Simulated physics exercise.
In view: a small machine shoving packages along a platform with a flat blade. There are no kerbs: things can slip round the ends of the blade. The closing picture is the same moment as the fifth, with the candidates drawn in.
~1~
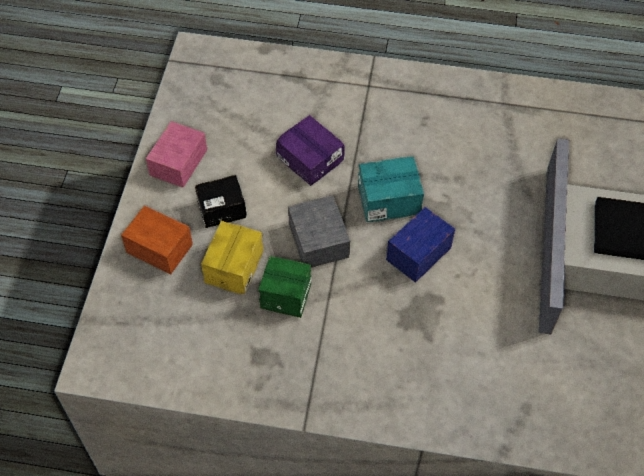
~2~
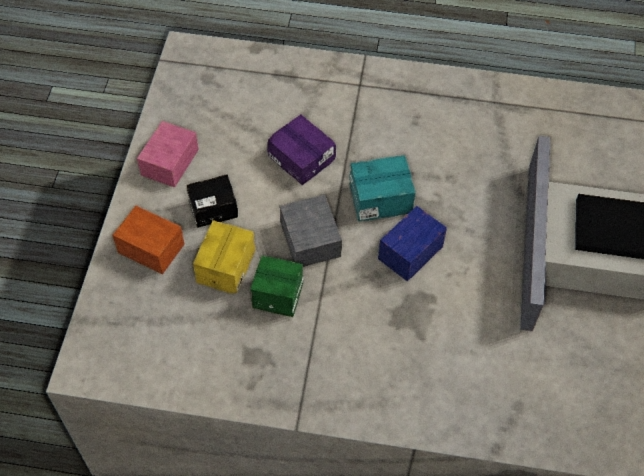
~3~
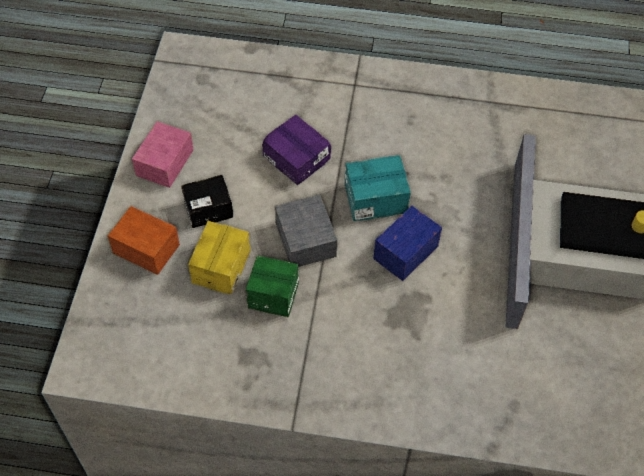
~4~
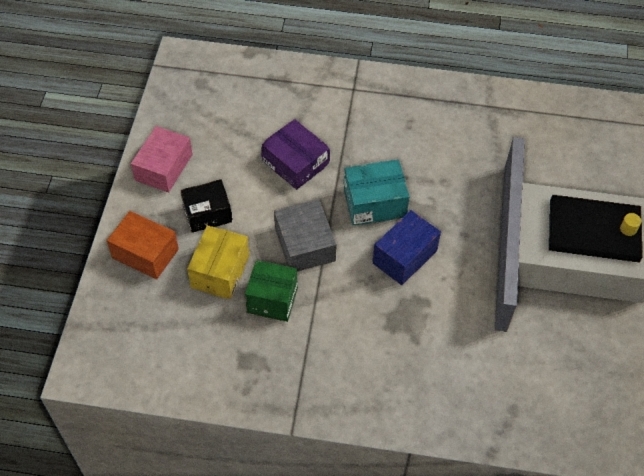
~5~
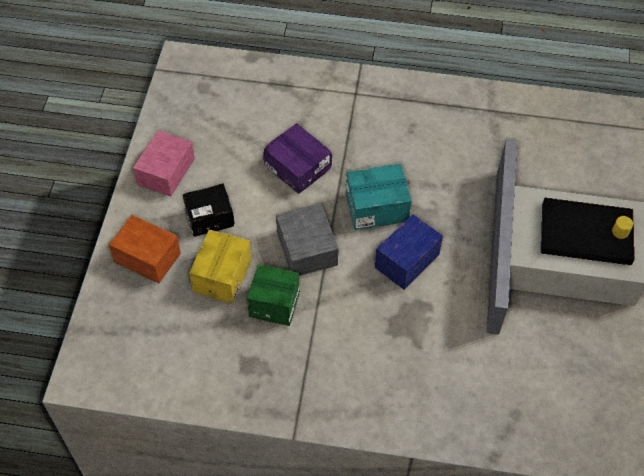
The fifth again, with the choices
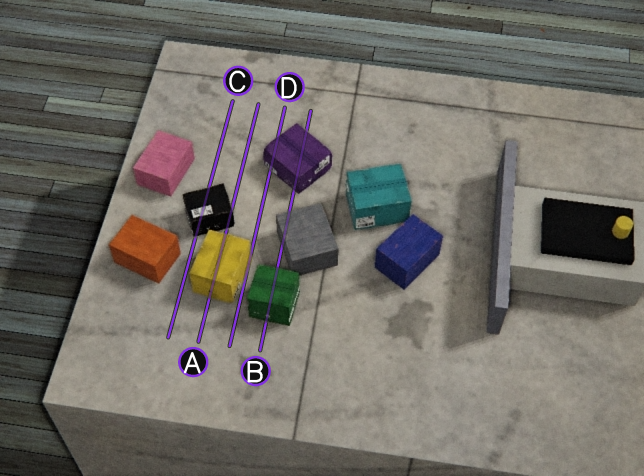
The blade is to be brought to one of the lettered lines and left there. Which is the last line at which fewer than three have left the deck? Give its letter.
It should halt at C.
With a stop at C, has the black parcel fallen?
By then, yes.
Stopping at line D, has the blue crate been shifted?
By then, yes.
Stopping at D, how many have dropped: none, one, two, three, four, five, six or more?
By then, none.
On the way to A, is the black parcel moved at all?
Yes.
On the marked copy, A at (231, 213); B at (288, 221); C at (203, 209); D at (260, 217).
Following C. Soon after the start, robot (469, 214); turquoise parcel (363, 192); blue crate (364, 248).
Later, robot (358, 200); black parcel (176, 205); yellow box (191, 272).
In the end, robot (274, 189); orange crate over the edge; black parcel over the edge; two fallen.
As for the rest, A is within the limit but short; B is within the limit but short; D is within the limit but short.
